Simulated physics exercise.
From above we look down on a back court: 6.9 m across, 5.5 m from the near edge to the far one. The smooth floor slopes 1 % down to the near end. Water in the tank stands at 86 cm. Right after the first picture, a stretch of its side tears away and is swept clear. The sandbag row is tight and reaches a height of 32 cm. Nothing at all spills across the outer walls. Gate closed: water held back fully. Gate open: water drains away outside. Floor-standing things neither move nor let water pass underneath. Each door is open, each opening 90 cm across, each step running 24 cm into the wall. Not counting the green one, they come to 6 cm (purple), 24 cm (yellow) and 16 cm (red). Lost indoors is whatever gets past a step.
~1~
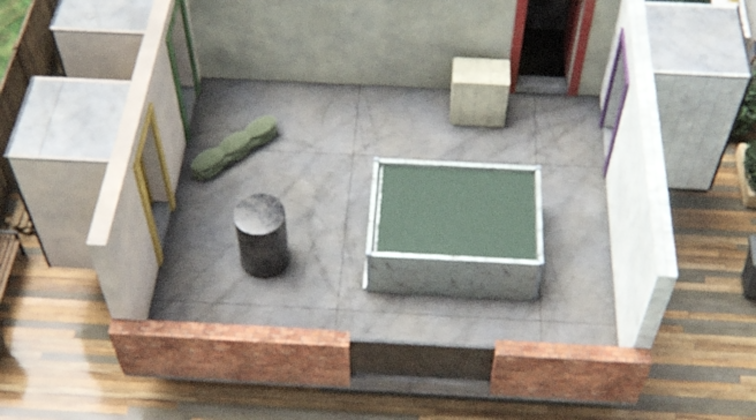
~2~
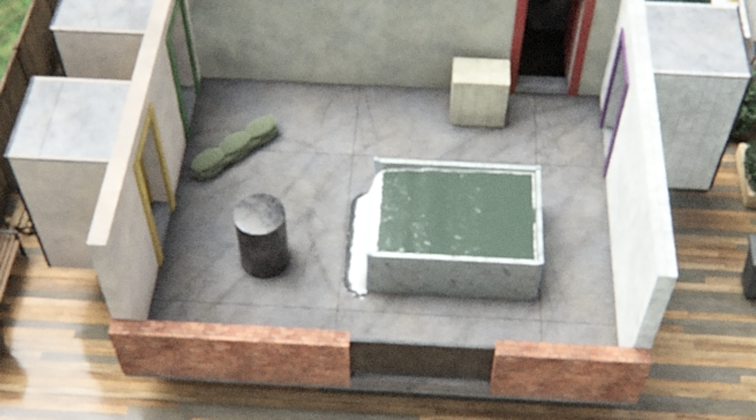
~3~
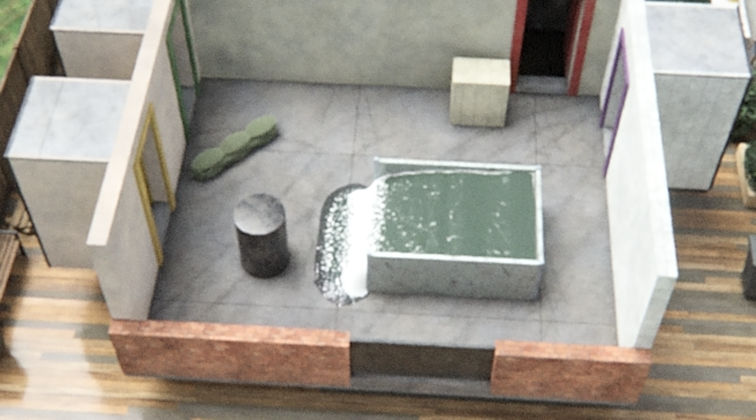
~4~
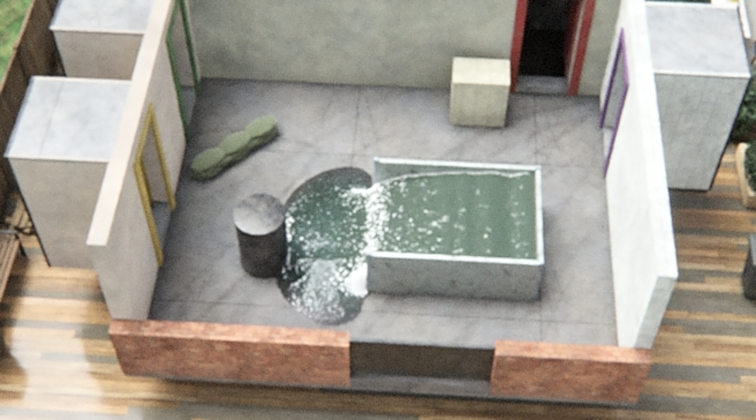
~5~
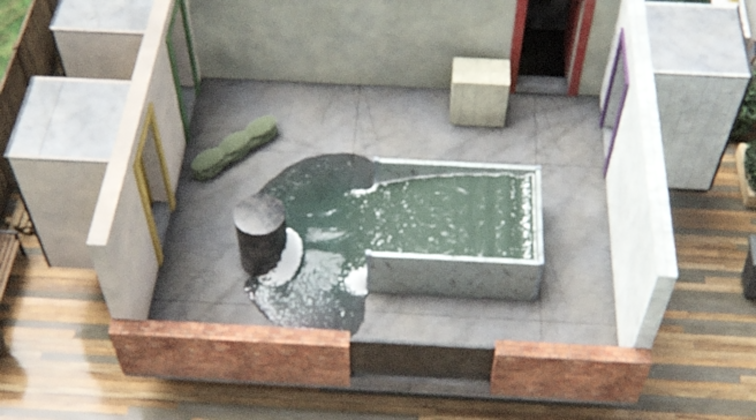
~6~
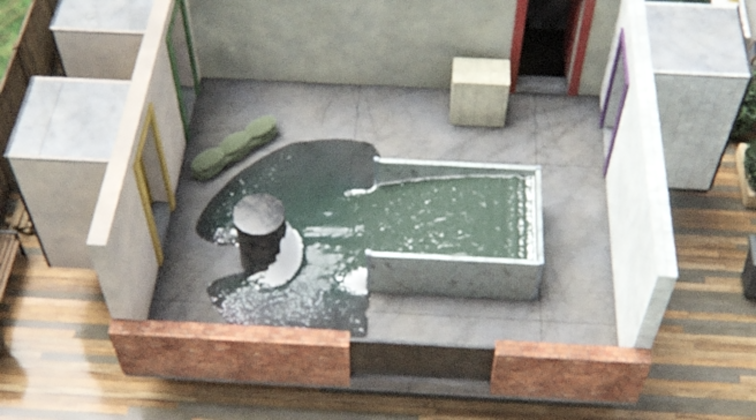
The clip opens on a walled grey court seen from above, with a tank of still, dark green water right of centre. The tank's left side gives way and water pours out in a white, foaming rush, then spreads leftward across the floor, wrapping around the dark cylinder and nearing the green hedge-like object.
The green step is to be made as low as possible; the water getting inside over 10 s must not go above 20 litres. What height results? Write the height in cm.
It would have to be roughly 7.5 cm high.
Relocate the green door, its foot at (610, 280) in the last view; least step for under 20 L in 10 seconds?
Roughly 11.5 cm, give or take.
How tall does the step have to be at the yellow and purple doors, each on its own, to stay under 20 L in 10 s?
About 28 cm at yellow and 11.0 cm at purple.
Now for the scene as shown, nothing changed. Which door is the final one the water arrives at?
It's the purple door.
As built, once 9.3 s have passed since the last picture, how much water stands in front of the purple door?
11.5 cm.
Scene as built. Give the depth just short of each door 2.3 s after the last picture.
Door by door in centimetres - purple 0, yellow 25, red 0, green 6.
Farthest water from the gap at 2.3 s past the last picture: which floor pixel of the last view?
(201, 80).
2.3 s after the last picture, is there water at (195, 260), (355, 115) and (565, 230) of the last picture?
First wet through, second wet through, third bone-dry.
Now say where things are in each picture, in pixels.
Still water, 86 cm deep, in the tank at (455, 213); the green door at (184, 74) is dry, in the first frame.
The gap is at (375, 229), the front 0.4 m out at (349, 276); the back of the tank holds 86 cm, in the second frame.
The gap is at (375, 232), the front 0.8 m out at (321, 278); the back of the tank holds 86 cm, in the third frame.
The front is at a hidden place, 1.4 m from the gap at (375, 234); 3.2 m2 of floor is wet, 85 cm left at the back, in the fourth frame.
The gap is at (375, 234), the front 2.0 m out at a hidden place; the back of the tank holds 78 cm, in the fifth frame.
The front is at (203, 229), 2.7 m from the gap at (375, 235); 7.0 m2 of floor is wet, 72 cm left at the back; the green door at (184, 74), 4.1 m from the gap, is still 1.6 m from the nearest water, in the sixth frame.
Then, 0.7 s after the last picture water covers 35 % of the floor, deepest (53 cm) near (292, 256); it has not reached the green door.
Then, 2.3 s after the last picture water covers 55 % of the floor, deepest (46 cm) near (240, 357); 6 cm at the green door, 0 litres in over its 25 cm step.
Then, 9.3 s after the last picture water covers 95 % of the floor, deepest (18 cm) near (556, 113); 8 cm at the green door, 0 litres in over its 25 cm step.
At the green door as built, the water peaked near 12 cm, 5.7 s after the last picture.
With a step of 6 cm, 33 litres would have come in within the 10 s; with 8.5 cm, 13 litres. So under 20 litres takes about 7.5 cm.
